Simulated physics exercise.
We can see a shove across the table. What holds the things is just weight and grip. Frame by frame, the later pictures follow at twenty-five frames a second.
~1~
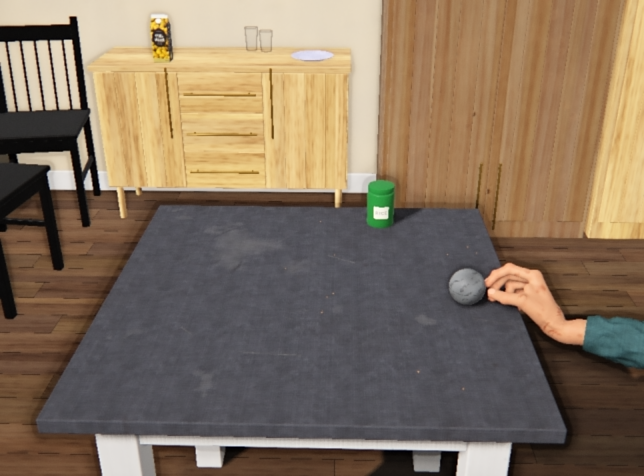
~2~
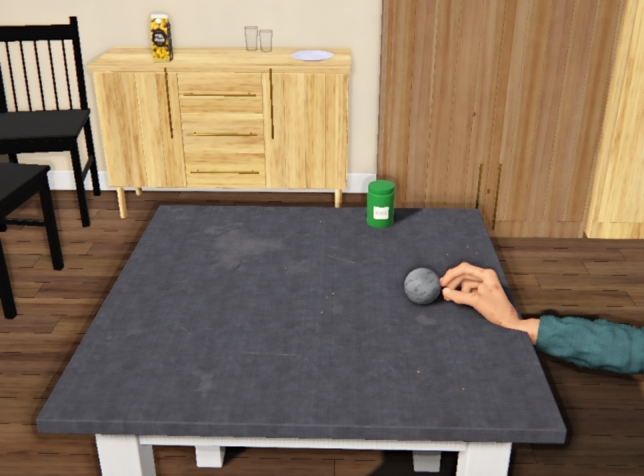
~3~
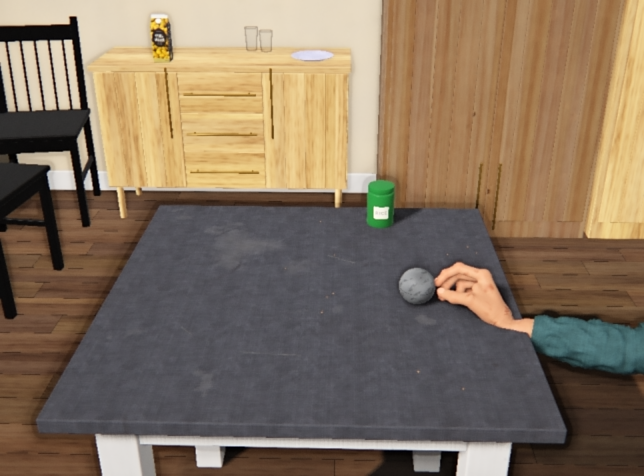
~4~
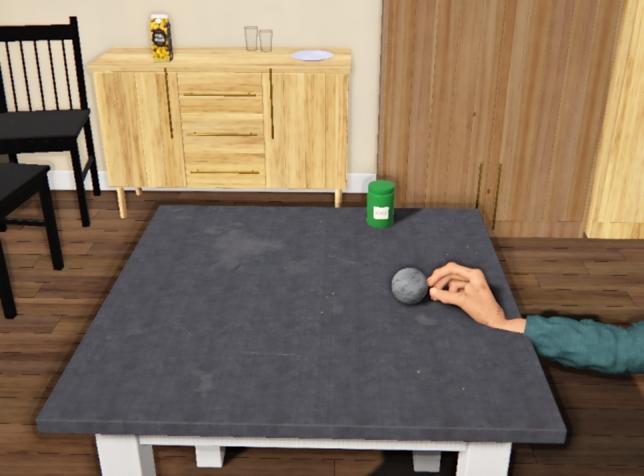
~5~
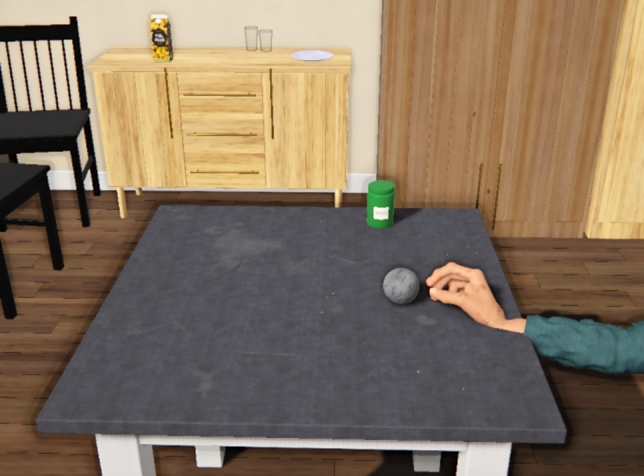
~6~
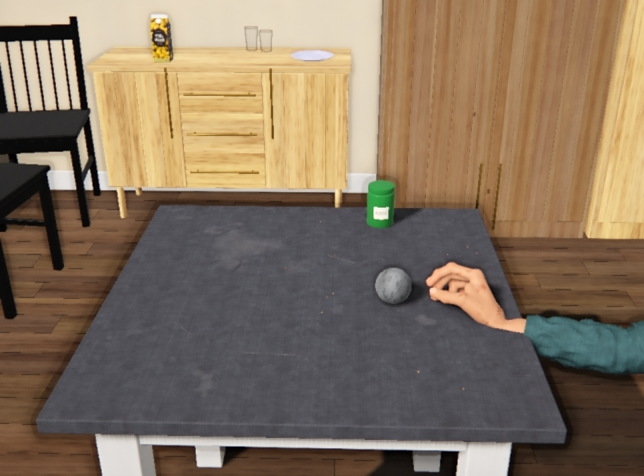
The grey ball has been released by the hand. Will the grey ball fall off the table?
No, it stays up on the table.
Then, 0.20 s after the last picture, grey ball rolled about its own width near (361, 285).
Then, 0.40 s after the last picture, grey ball rolled well along near (339, 285).
At rest, moved from the start, grey ball. Seen from the same camera at the end, grey ball near (328, 285).
